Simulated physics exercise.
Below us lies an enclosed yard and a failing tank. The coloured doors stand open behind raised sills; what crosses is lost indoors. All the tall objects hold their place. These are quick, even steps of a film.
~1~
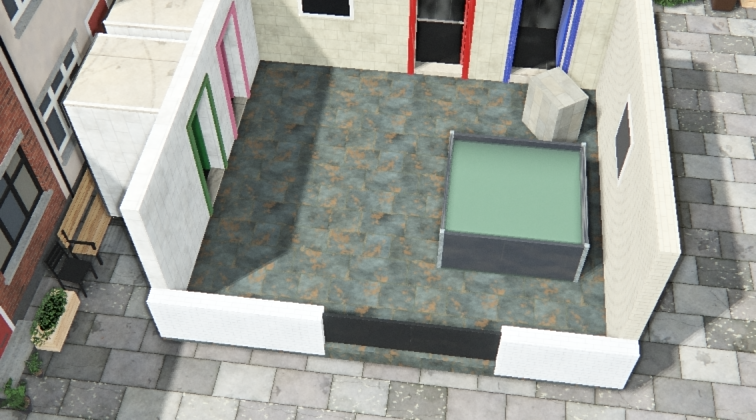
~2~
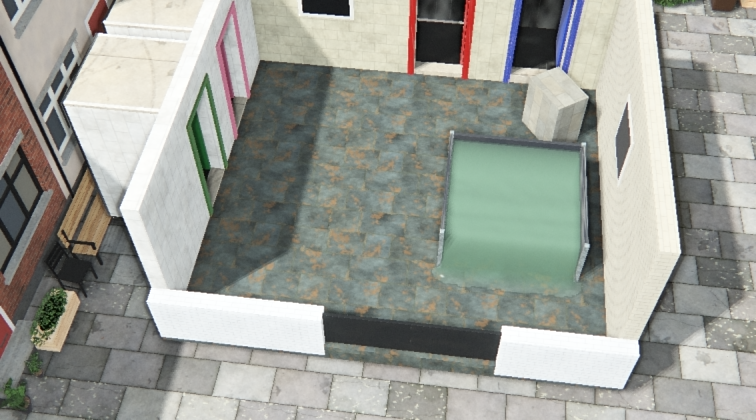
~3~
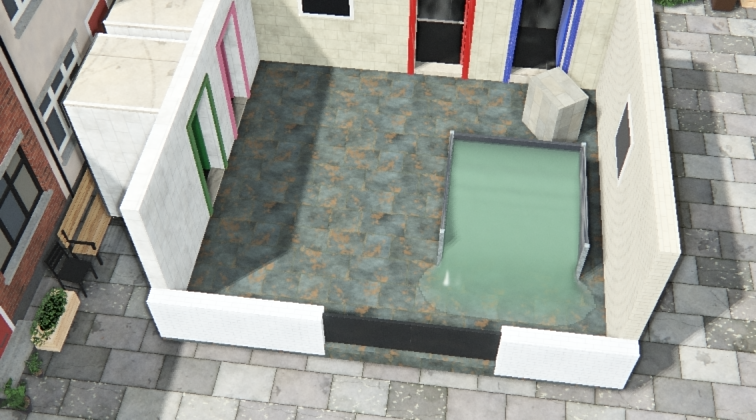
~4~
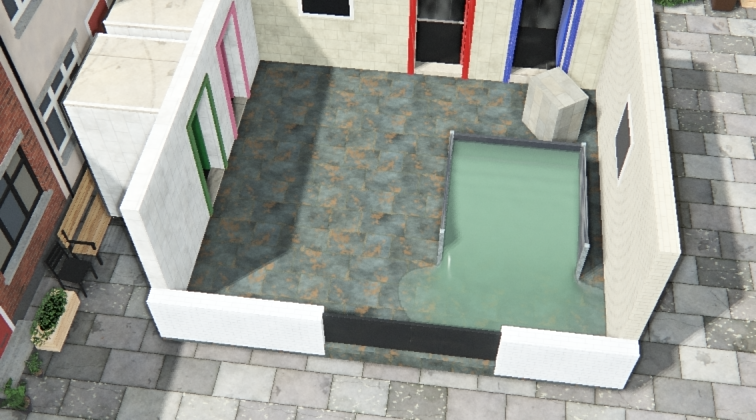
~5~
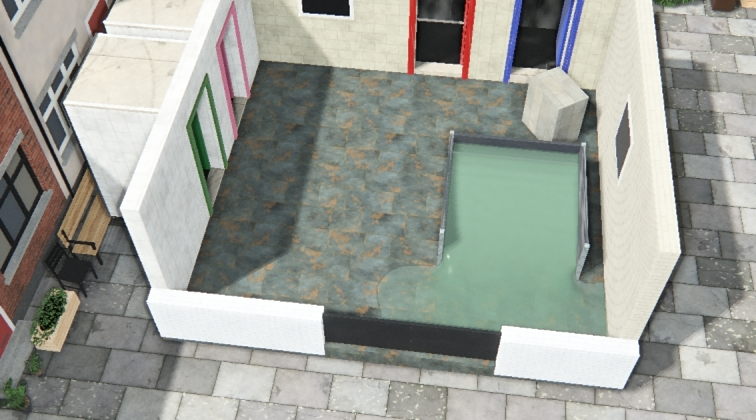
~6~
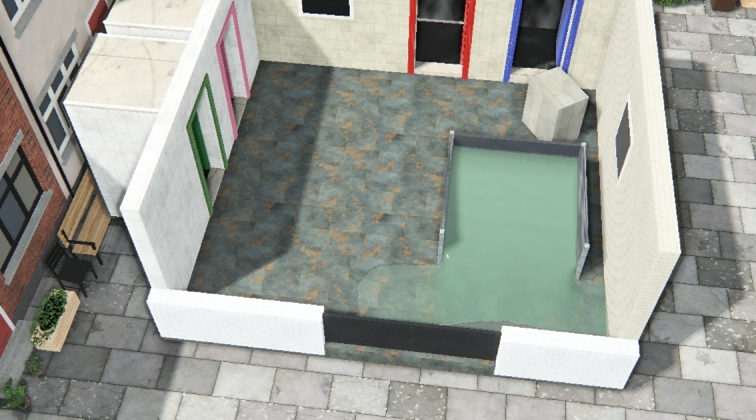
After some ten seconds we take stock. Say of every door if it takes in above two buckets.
The red door stays under that; the pink door takes more than that; the blue door stays under that; the green door takes more than that.
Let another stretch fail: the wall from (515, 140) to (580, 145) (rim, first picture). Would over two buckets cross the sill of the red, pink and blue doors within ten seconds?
The red door goes over; the pink door goes over; the blue door takes more.
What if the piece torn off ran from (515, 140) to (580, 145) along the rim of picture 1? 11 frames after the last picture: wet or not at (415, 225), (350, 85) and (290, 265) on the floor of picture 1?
As listed: Clear, under water, free of water.
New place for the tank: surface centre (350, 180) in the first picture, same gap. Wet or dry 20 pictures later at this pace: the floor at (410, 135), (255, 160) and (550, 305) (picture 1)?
As listed: No water, under water, under water.
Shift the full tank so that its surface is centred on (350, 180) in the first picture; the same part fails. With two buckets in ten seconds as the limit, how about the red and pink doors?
Then: The red one lets more in; the pink one floods.
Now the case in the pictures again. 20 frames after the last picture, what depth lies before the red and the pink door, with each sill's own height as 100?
Near 0 and 140 in a hundred.
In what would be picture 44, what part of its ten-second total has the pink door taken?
About 20 per cent.
A moment on, water covers 20 % of the floor; the red door not reached, the pink door not reached, the blue door not reached, the green door not reached.
Next, water covers 40 % of the floor; the red door not reached, the pink door not reached, the blue door not reached, the green door not reached.
Then, water covers 65 % of the floor; the red door not reached, the pink door wet at the sill, nothing in, the blue door wet at the sill, nothing in, the green door over two buckets in.
Later, water covers 90 % of the floor; the red door wet at the sill, nothing in, the pink door under two buckets in, the blue door wet at the sill, nothing in, the green door far over two buckets in.
In the end, water covers 100 % of the floor; the red door under two buckets in, the pink door over two buckets in, the blue door wet at the sill, nothing in, the green door far over two buckets in.
